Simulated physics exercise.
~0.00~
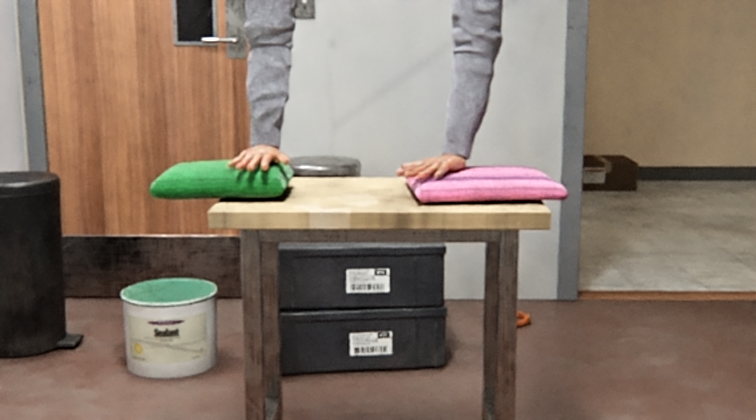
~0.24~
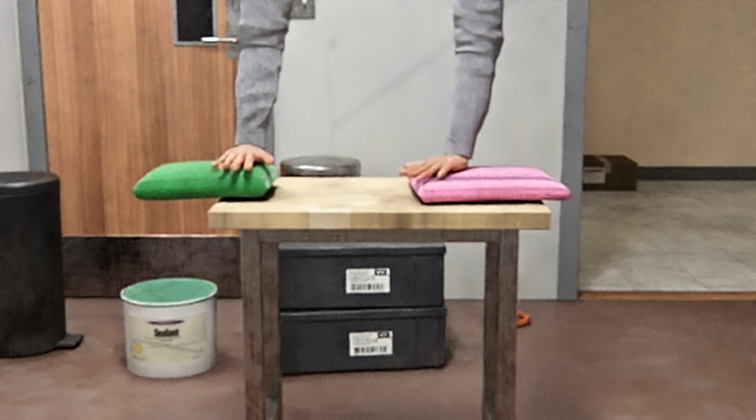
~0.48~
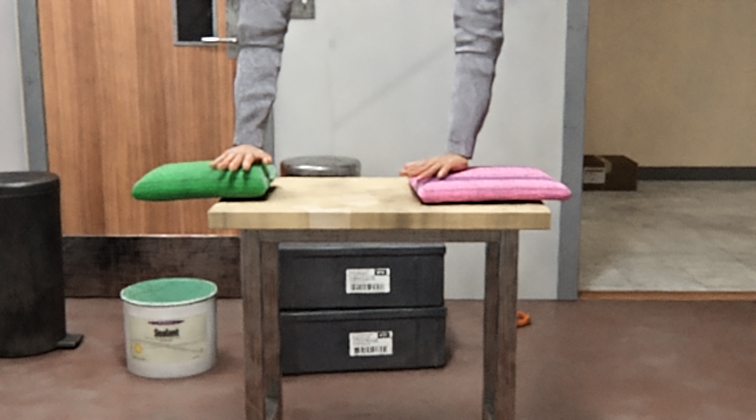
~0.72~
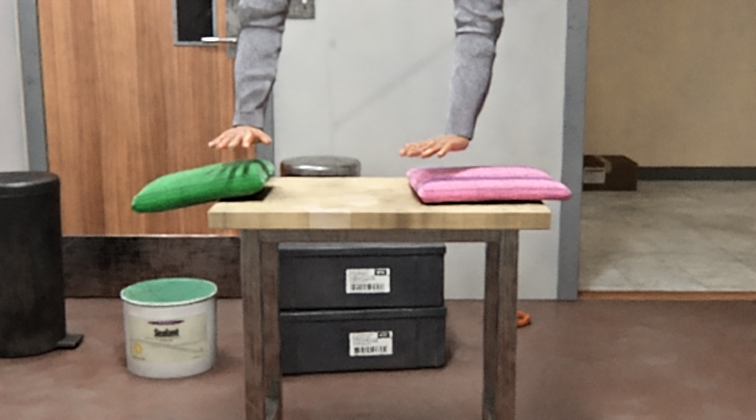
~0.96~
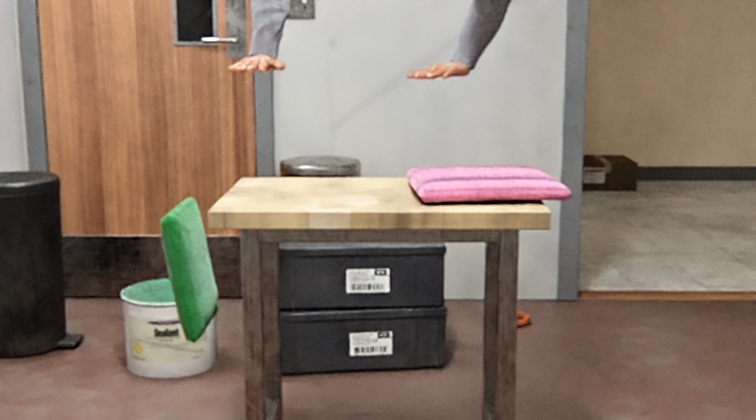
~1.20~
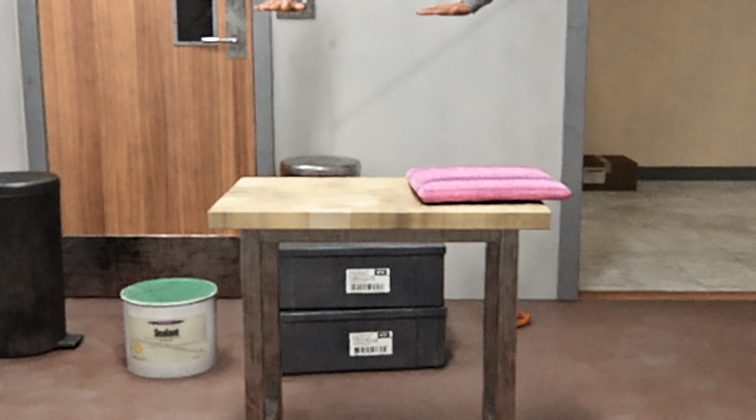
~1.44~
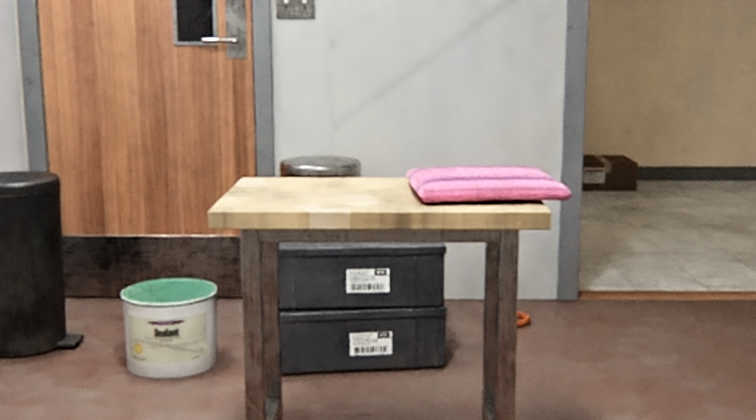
A green rice sack and a pink seat pad lie at opposite ends of a wooden-topped bench, each under a hand. The hands slide the green sack a little to the left, so that it juts well past the edge, while the pink pad shifts slightly to the right. After a brief pause, both hands lift away and the green sack begins to tilt downward. It slips off the left end and drops past a white bucket, out of view, as the hands rise out of sight. The pink pad stays lying still on the bench.
